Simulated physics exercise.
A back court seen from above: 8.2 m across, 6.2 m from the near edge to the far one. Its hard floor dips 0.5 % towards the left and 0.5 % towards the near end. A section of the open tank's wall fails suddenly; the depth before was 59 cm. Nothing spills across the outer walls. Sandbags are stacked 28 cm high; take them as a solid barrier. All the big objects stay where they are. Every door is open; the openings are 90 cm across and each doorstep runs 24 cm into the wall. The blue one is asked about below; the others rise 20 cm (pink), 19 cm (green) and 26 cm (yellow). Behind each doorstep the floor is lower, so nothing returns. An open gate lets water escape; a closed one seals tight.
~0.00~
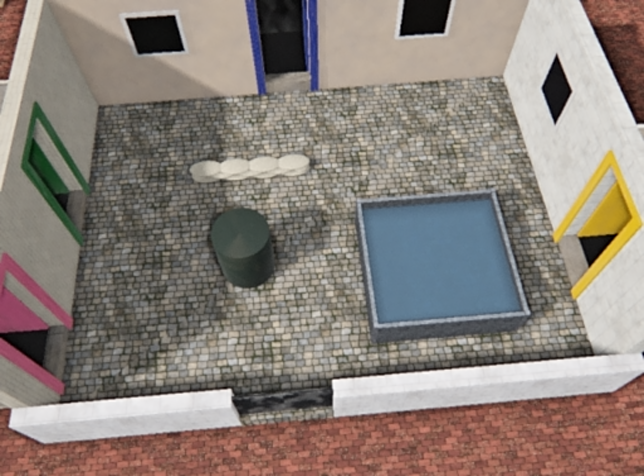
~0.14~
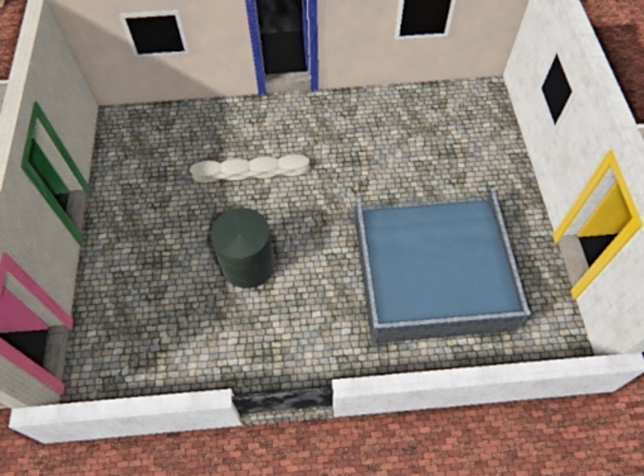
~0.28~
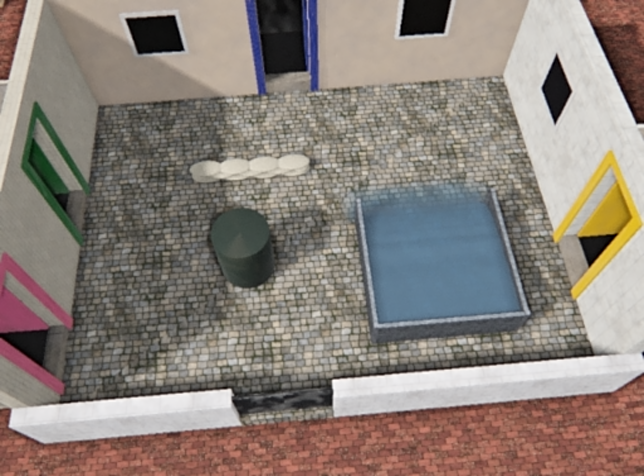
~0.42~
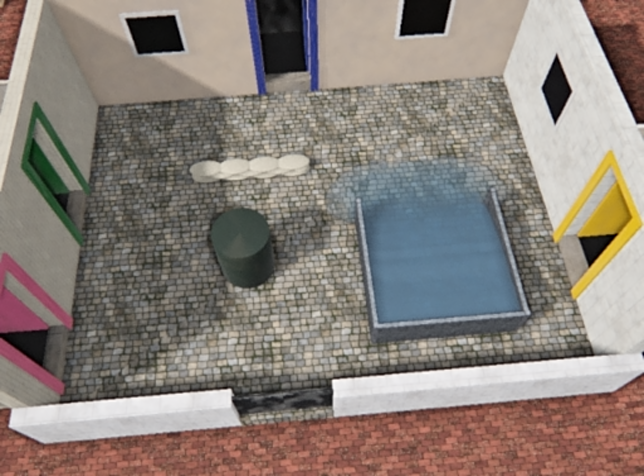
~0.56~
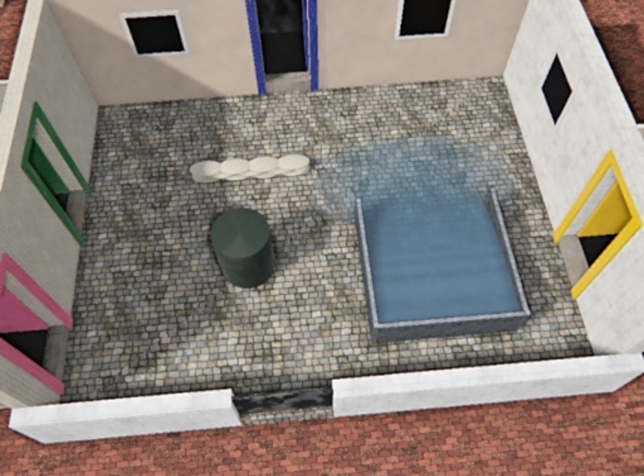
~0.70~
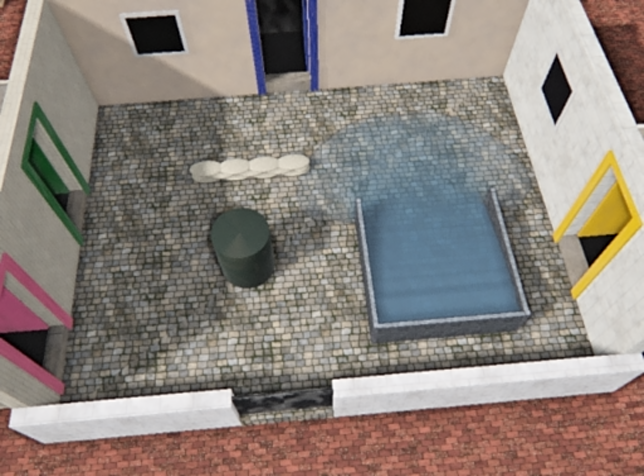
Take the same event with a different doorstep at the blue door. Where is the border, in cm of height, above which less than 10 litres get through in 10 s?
Some 18 cm above the ground.
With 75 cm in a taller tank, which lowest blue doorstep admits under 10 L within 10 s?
Some 24 cm.
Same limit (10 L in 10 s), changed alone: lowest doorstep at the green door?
About 9.0 cm at green.
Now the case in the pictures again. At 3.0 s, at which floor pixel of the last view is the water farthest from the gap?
At about (126, 106).
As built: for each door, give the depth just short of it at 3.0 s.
Depths in cm: Pink 0, green 0, blue 21, yellow 0.
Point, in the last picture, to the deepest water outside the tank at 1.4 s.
At about (377, 87).
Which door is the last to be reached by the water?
The pink one.
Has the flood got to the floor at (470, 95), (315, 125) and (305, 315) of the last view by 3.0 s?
In turn: Under water, flooded, not reached.
After 1.4 s water covers 30 % of the floor, deepest (34 cm) near (377, 87); it has not reached the blue door.
After 3.0 s water covers 40 % of the floor, deepest (32 cm) near (491, 79); 21 cm at the blue door, 0 litres in over its 27 cm doorstep.
After 10.0 s water covers 95 % of the floor, deepest (16 cm) near (64, 373); 4 cm at the blue door, 0 litres in over its 27 cm doorstep.
At the blue door as built, the water arrived by 1.5 s and peaked near 23 cm at 2.4 s.
With a doorstep of 15.5 cm, 21 litres would have come in within the 10 s; with 21 cm, 3 litres. So under 10 litres takes about 18 cm.
